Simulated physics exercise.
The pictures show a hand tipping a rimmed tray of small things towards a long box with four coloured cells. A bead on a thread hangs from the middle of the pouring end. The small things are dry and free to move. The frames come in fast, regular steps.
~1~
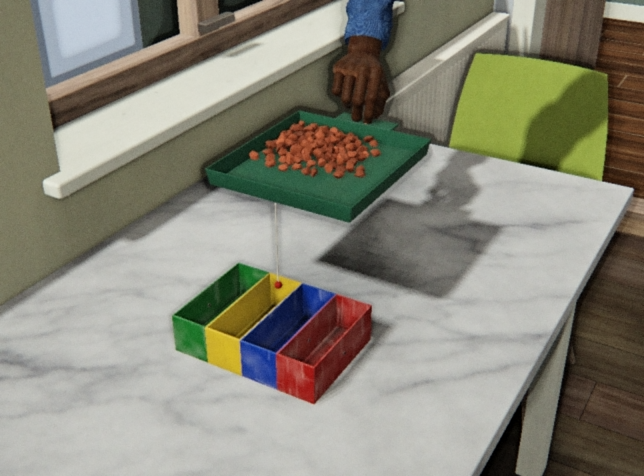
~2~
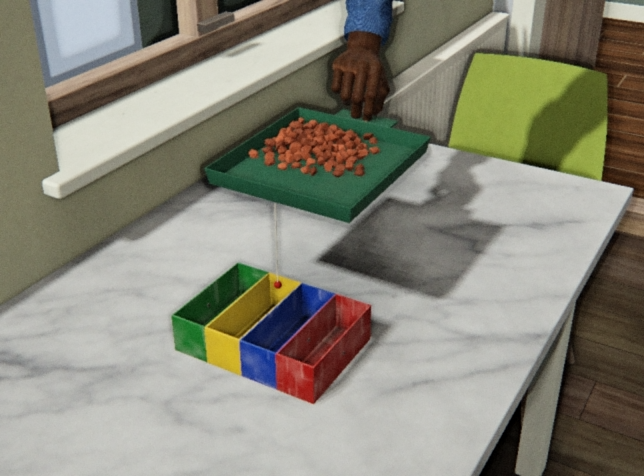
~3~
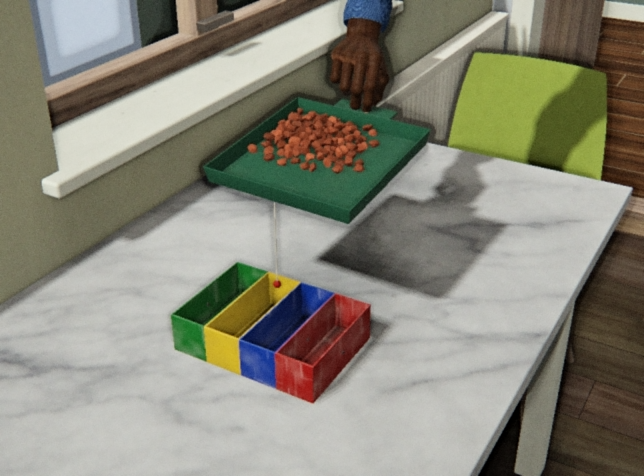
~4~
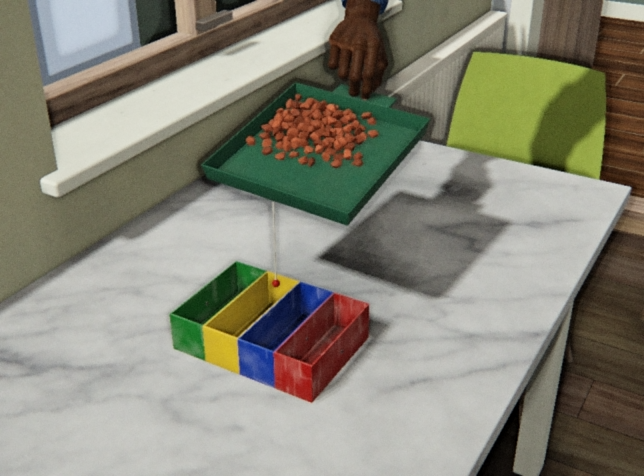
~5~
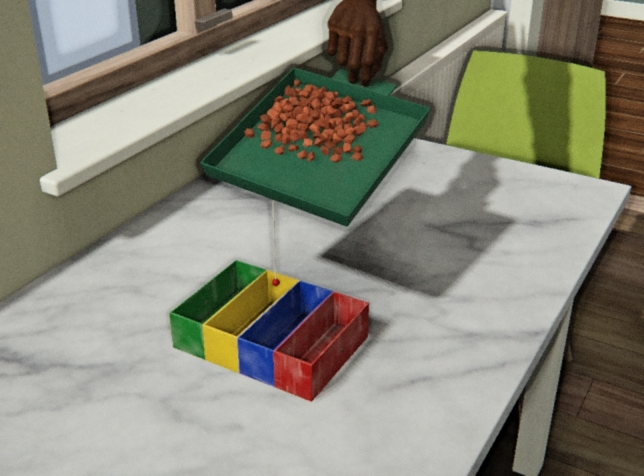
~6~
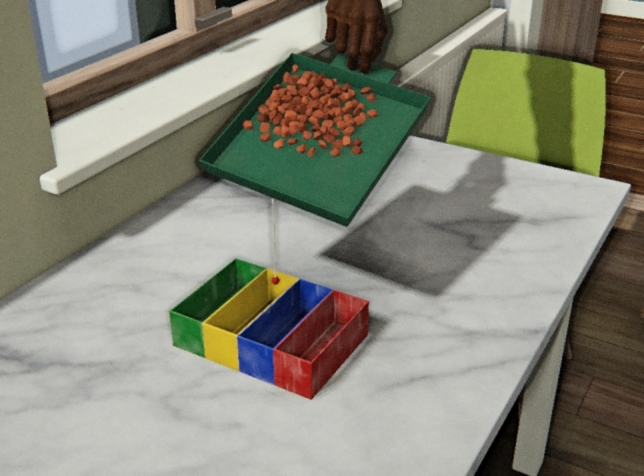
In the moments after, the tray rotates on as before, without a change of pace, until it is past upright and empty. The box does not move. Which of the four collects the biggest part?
Most goes to the red cell.
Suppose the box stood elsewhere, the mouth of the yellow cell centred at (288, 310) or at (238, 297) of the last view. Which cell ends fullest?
The first try: The blue cell. The second: The cell in red.
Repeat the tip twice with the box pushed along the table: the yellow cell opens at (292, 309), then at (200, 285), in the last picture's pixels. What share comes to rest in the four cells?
Near 90 % and 10 %.
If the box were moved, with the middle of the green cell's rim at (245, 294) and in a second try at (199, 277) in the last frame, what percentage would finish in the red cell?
In turn 30 and 20 in a hundred.
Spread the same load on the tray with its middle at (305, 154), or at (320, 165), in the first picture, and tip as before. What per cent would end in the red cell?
Near 50 % and 50 %.
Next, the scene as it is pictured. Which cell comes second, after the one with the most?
It is blue.
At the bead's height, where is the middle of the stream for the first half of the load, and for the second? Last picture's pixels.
Early half (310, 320), late half (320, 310).
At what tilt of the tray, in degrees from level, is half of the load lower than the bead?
At some 90 degrees.
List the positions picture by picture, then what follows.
Corners of the pouring end at (209, 168) and (350, 206), level; middle of the load at (311, 148), bits of crushed brick; bead on its thread at (278, 285); green cell at (190, 335); yellow cell at (224, 348); blue cell at (259, 361); red cell at (296, 375), in the first picture.
Corners of the pouring end at (209, 168) and (349, 206), level; middle of the load at (311, 146), in the second picture.
Corners of the pouring end at (208, 166) and (349, 208), tipped barely, lowest at the right corner; middle of the load at (310, 139), in the third picture.
Corners of the pouring end at (206, 164) and (347, 211), tipped a little, lowest at the right corner; middle of the load at (309, 130), in the fourth picture.
Corners of the pouring end at (205, 162) and (347, 213), tipped clearly, lowest at the right corner; middle of the load at (308, 120), in the fifth picture.
Corners of the pouring end at (204, 159) and (346, 215), tipped clearly, lowest at the right corner; middle of the load at (307, 110); green cell at (187, 331); yellow cell at (221, 344); blue cell at (256, 357); red cell at (293, 371), in the sixth picture.
Soon after the last picture, tray tipped steeply; most on the tray; a small part falling or outside the box.
A little later, tray tipped past a quarter turn; about a quarter on the tray; about a third in the red cell; a small part in the blue cell; a stray few in the yellow cell; about a quarter falling or outside the box.
Later still, tray tipped past a quarter turn; about half in the red cell; about a quarter in the blue cell; a small part in the yellow cell; a stray few in the green cell; about a quarter falling or outside the box.
At rest, tray tipped past a quarter turn; about half in the red cell; about a quarter in the blue cell; a small part in the yellow cell; a stray few in the green cell; about a quarter outside the box.
